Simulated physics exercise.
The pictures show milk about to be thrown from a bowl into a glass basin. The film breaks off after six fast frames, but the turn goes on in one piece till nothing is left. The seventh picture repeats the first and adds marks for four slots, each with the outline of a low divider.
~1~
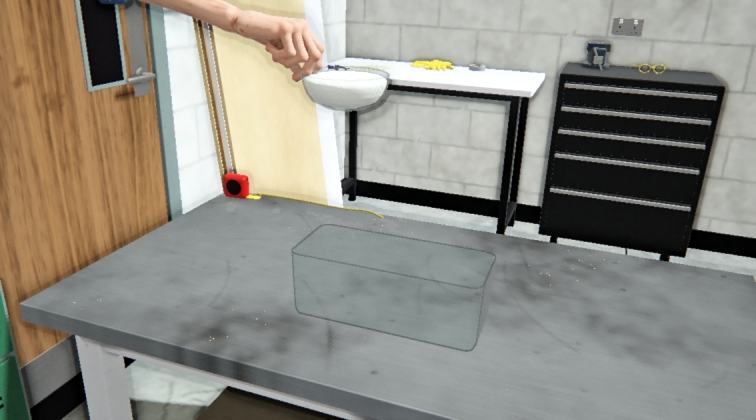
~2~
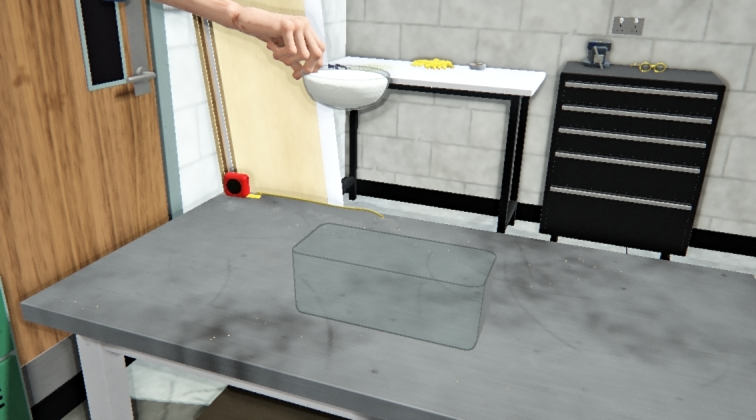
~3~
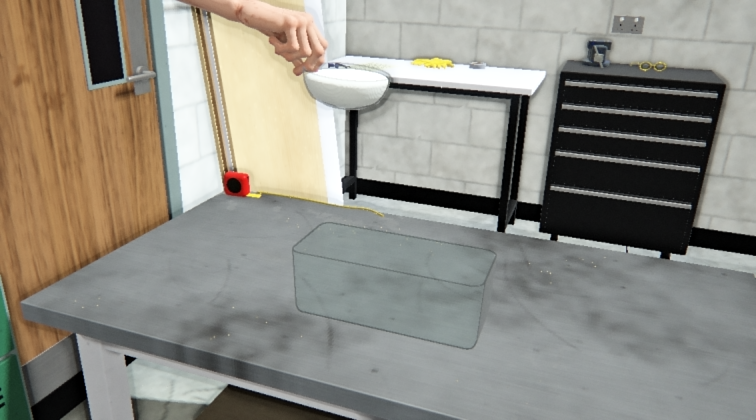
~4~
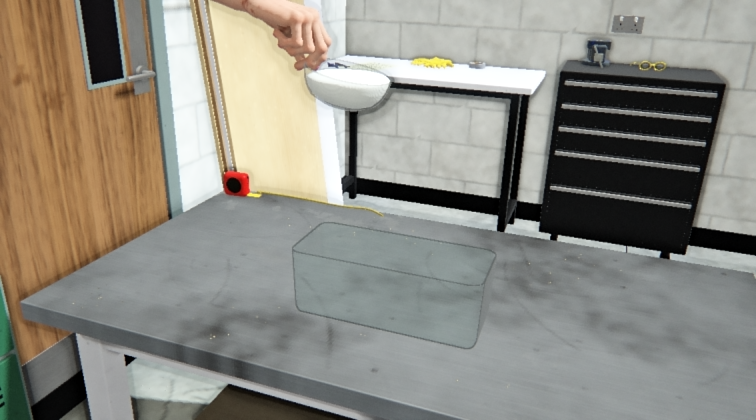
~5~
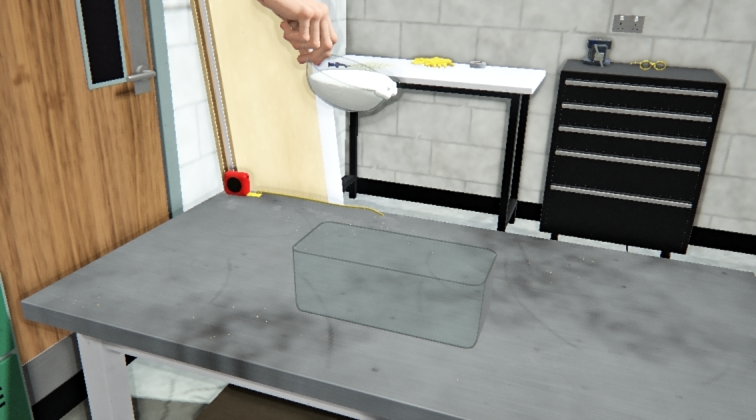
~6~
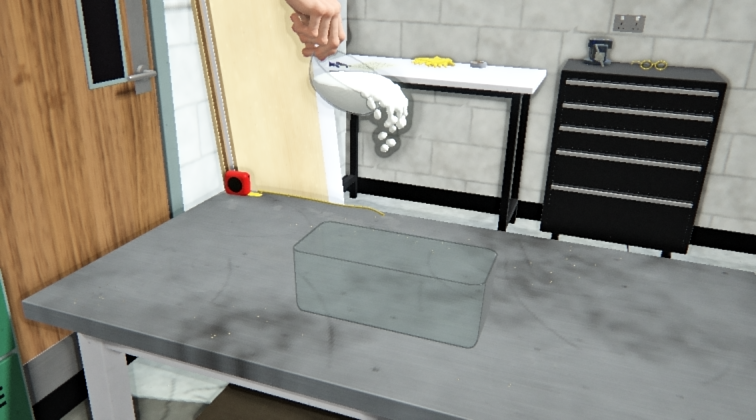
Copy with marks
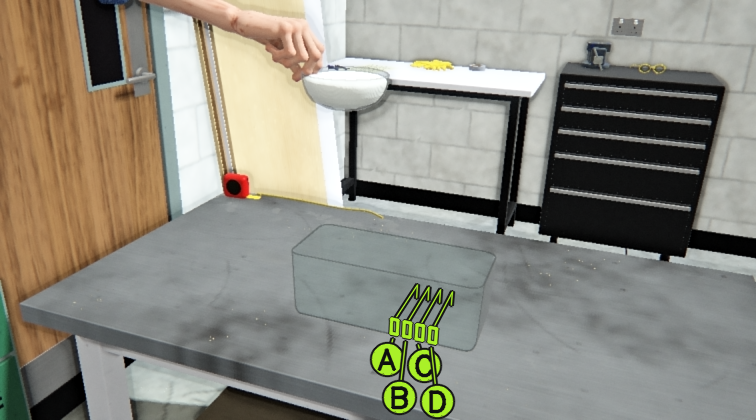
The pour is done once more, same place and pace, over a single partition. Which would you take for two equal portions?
Use slot C.
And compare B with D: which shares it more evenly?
B.
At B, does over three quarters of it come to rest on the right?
No, it does not.
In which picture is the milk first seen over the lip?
In picture 5.
In lime, A at (392, 338); B at (405, 341); C at (418, 344); D at (431, 347).
Choosing A, about 24 % ends left of the wall and 73 % right of it; 3 % is lost outside.
Choosing B, about 35 % ends left of the wall and 63 % right of it; 3 % is lost outside.
Choosing C, about 51 % ends left of the wall and 47 % right of it; 3 % is lost outside.
Choosing D, about 77 % ends left of the wall and 20 % right of it; 3 % is lost outside.
